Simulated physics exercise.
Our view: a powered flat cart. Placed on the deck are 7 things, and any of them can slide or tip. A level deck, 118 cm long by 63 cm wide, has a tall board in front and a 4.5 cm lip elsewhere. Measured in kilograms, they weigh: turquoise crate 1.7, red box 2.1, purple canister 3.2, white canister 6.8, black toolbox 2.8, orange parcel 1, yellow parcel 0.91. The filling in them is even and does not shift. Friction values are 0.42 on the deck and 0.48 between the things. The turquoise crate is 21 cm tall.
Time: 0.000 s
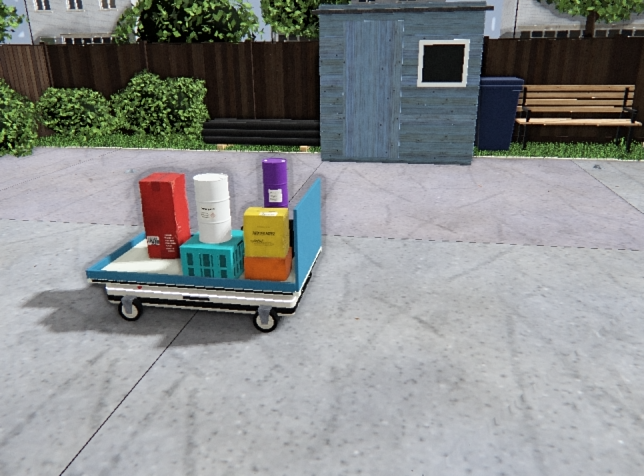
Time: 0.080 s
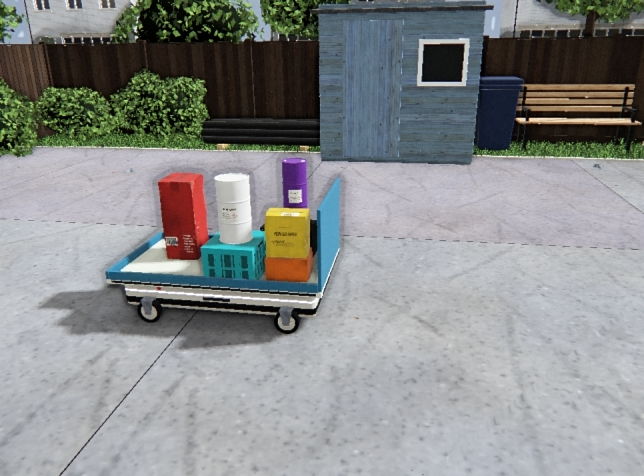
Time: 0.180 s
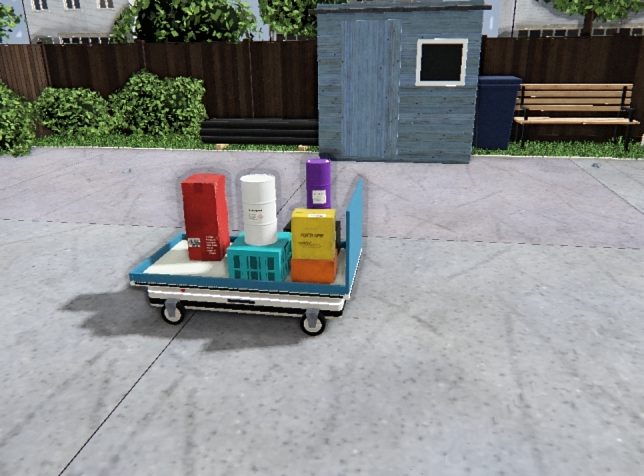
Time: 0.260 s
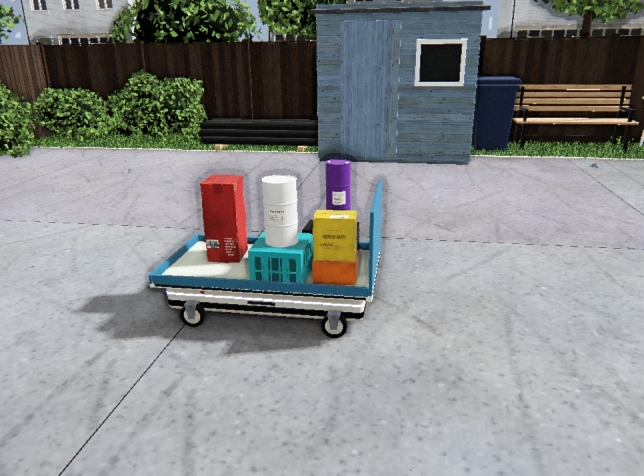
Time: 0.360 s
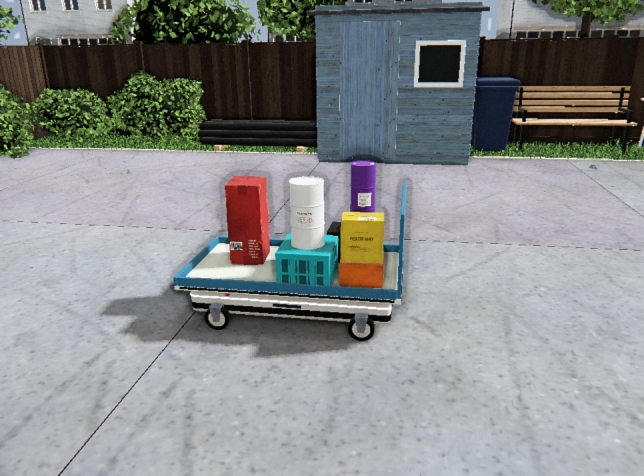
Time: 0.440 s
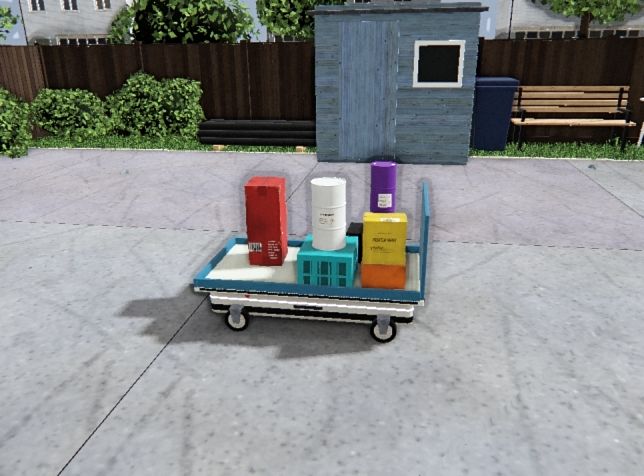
A flat cart carrying red, white, turquoise, purple, yellow and orange items rolling rightward across a paved yard past a blue shed.
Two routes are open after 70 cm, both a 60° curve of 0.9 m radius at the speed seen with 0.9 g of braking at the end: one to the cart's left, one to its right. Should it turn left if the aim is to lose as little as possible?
No, it should go right.
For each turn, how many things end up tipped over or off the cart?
Results - left: 2, right: 1.
Turning left. At 0.74 s, 111 cm covered, turned 17°; purple canister 7° off upright; yellow parcel moved 14 cm; black toolbox moved 9 cm.
After 1.34 s, 200 cm covered, turned 60°; purple canister now off the cart; black toolbox moved 11 cm; white canister moved 5 cm.
After 1.64 s, 207 cm covered, turned 60°, stopped; turquoise crate 8° off upright near (496, 201); red box 3° off upright near (443, 190); white canister 11° off upright.
In the end (3.2 s), off the cart, purple canister and yellow parcel; not toppled but over 10 cm from the start, red box, white canister and black toolbox; the other 2 under 10 cm from the start. In the last view, turquoise crate near (495, 204), red box near (443, 191).
Turning right instead, purple canister tipped over or off the cart, 1 of 7 in all.
